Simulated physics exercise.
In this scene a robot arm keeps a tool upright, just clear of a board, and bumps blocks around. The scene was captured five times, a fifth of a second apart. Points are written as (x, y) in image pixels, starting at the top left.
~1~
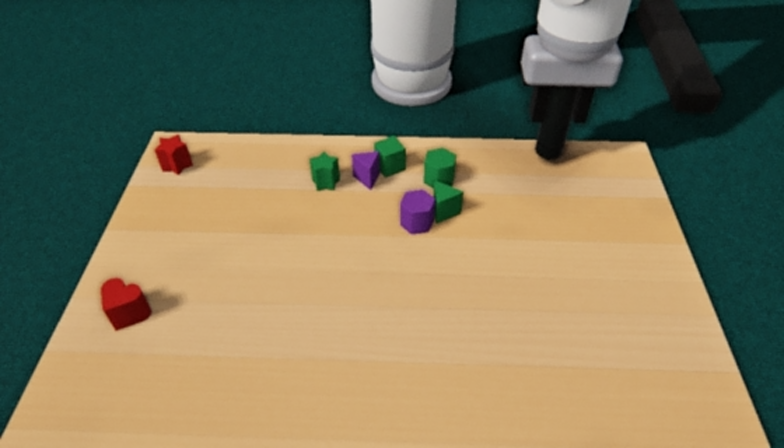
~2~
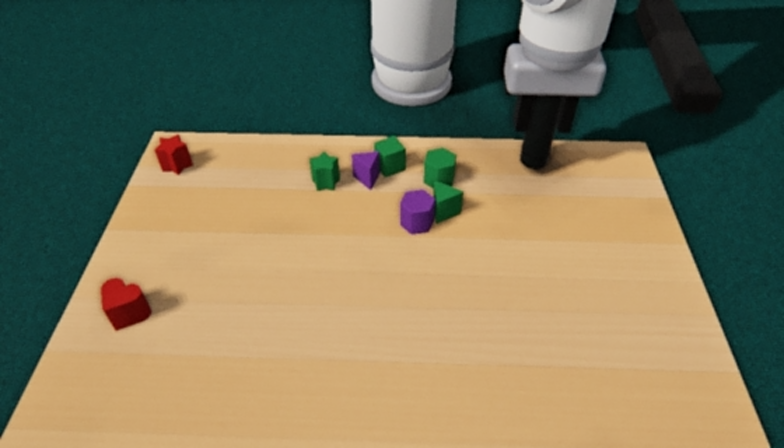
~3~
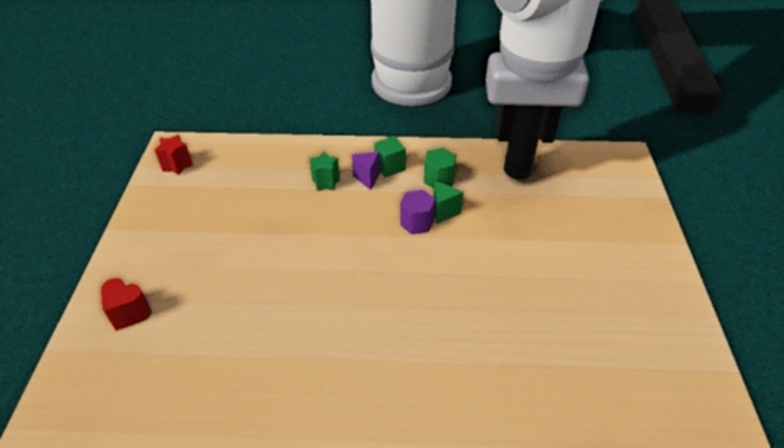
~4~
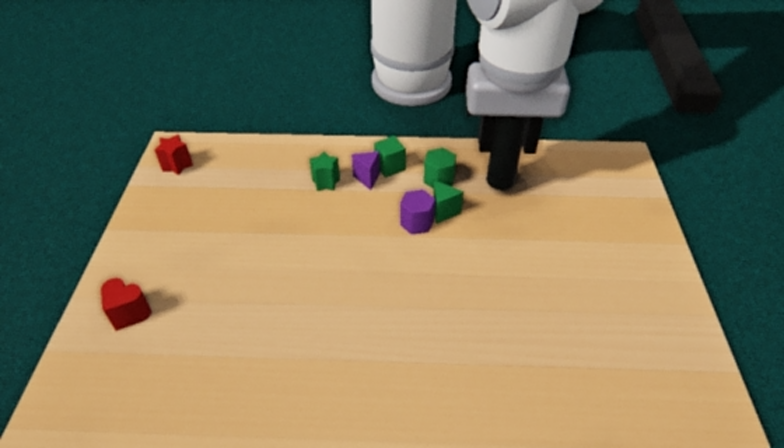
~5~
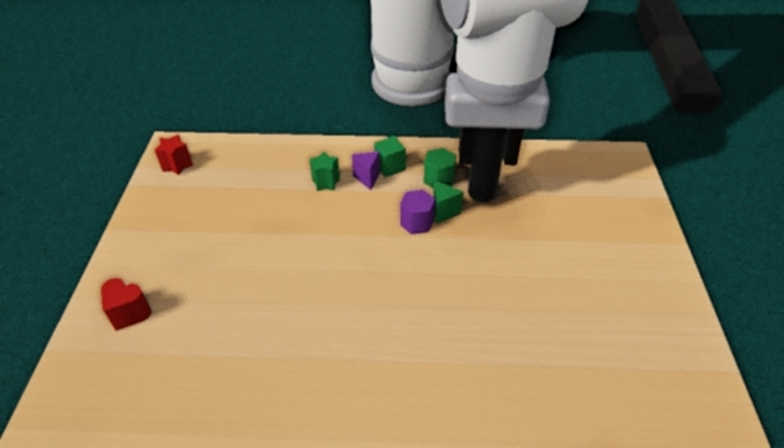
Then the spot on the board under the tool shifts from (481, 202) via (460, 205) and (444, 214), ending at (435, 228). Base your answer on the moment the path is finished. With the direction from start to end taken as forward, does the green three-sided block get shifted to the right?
Going by the path, no.
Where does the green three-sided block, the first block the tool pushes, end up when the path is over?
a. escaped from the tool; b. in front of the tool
My answer is option b.
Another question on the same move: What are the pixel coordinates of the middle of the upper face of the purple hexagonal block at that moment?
For the centre of its top, I'd go with (399, 208).
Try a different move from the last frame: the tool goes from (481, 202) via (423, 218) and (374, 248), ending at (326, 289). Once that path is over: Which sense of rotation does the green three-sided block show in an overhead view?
From overhead, the rotation is counterclockwise.
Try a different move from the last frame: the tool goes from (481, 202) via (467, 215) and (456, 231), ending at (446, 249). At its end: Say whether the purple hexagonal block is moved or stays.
That block moves.
What follows on the original path. Halfway along, tool at (451, 201); purple hexagonal block at (409, 203), turned 25° clockwise; green three-sided block at (436, 200).
At the end, tool at (436, 220); purple hexagonal block at (399, 208), turned 60° clockwise; green hexagonal block in place; green three-sided block at (421, 221), turned 25° clockwise.
